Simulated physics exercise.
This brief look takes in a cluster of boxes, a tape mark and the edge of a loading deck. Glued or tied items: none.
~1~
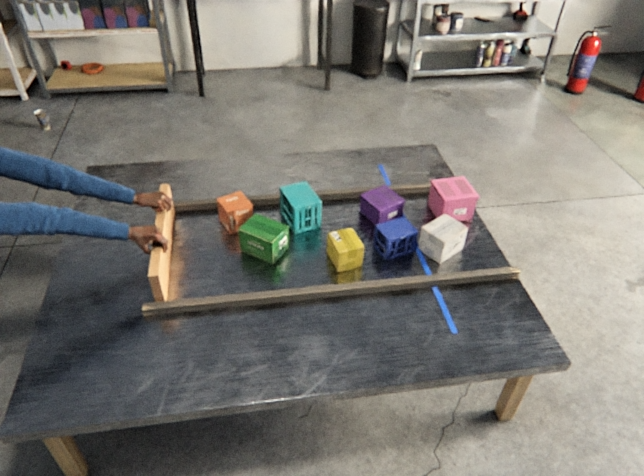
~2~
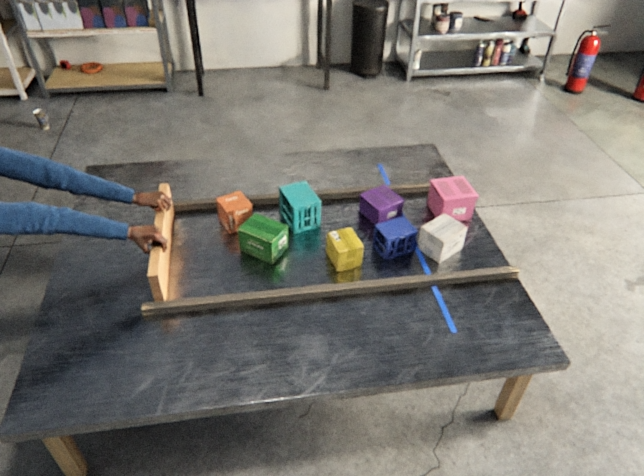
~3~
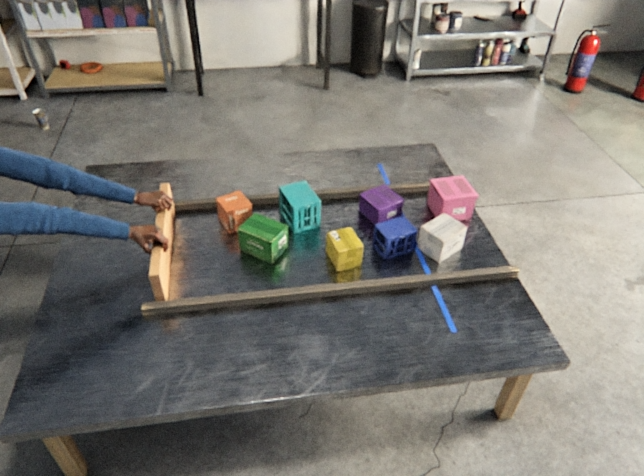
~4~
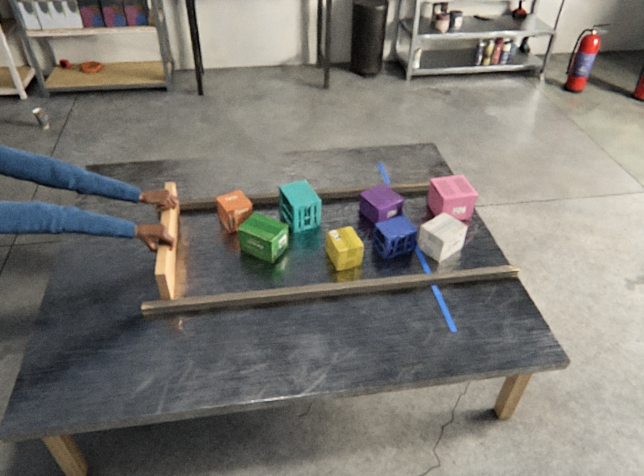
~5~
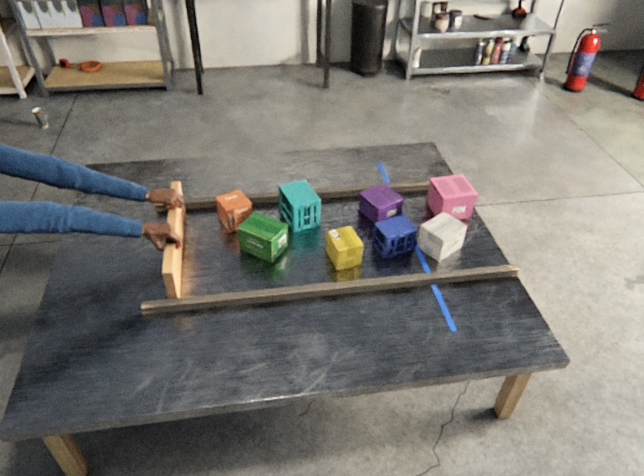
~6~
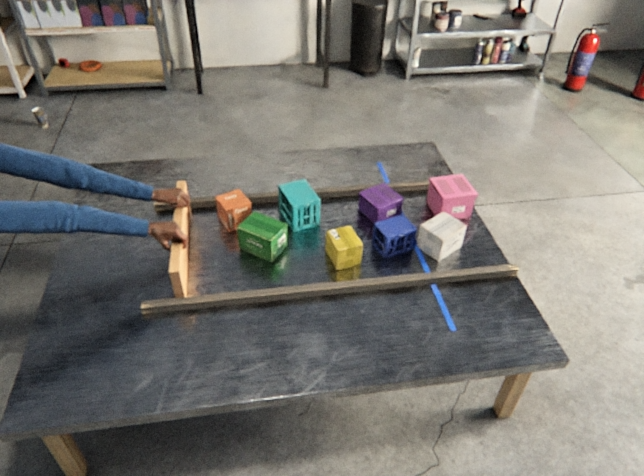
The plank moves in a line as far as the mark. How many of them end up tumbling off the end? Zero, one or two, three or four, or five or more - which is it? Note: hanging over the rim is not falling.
The right band is one or two.
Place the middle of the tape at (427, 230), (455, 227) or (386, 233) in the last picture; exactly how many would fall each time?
Going through each try, you'd get 3, 5 and 1.
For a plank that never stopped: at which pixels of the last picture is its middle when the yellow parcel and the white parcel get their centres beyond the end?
The yellow parcel gives roughly (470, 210), the white parcel roughly (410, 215).
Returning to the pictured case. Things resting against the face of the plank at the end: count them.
It ends up touching 3.
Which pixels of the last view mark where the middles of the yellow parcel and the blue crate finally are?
In the last picture the yellow parcel sits at (443, 251) while the blue crate sits at (466, 237).
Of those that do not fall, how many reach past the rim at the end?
2, I think.
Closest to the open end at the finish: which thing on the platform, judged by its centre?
The one is the white parcel.
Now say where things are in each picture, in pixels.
The first picture shows pink tote (452, 201); white parcel (443, 238); blue crate (395, 238); plank (163, 240); tape (411, 234).
The second picture shows white parcel (442, 238); green parcel (264, 238).
The third picture shows blue crate (394, 238); plank (163, 240).
The fourth picture shows pink tote (451, 199); purple tote (381, 205).
The fifth picture shows white parcel (441, 237); turquoise crate (299, 205).
The sixth picture shows pink tote (450, 198); white parcel (441, 236); blue crate (394, 236); plank (181, 237); tape (410, 231).
A little later, none off yet; pink tote at rest near (450, 198); white parcel at rest near (441, 236); blue crate at rest near (394, 236).
Next, none off yet; pink tote shifted a little near (464, 198); white parcel shifted a little near (458, 234); blue crate shifted about its own width near (423, 240).
When it is over, the number that fall off is one or two; down, pink tote.
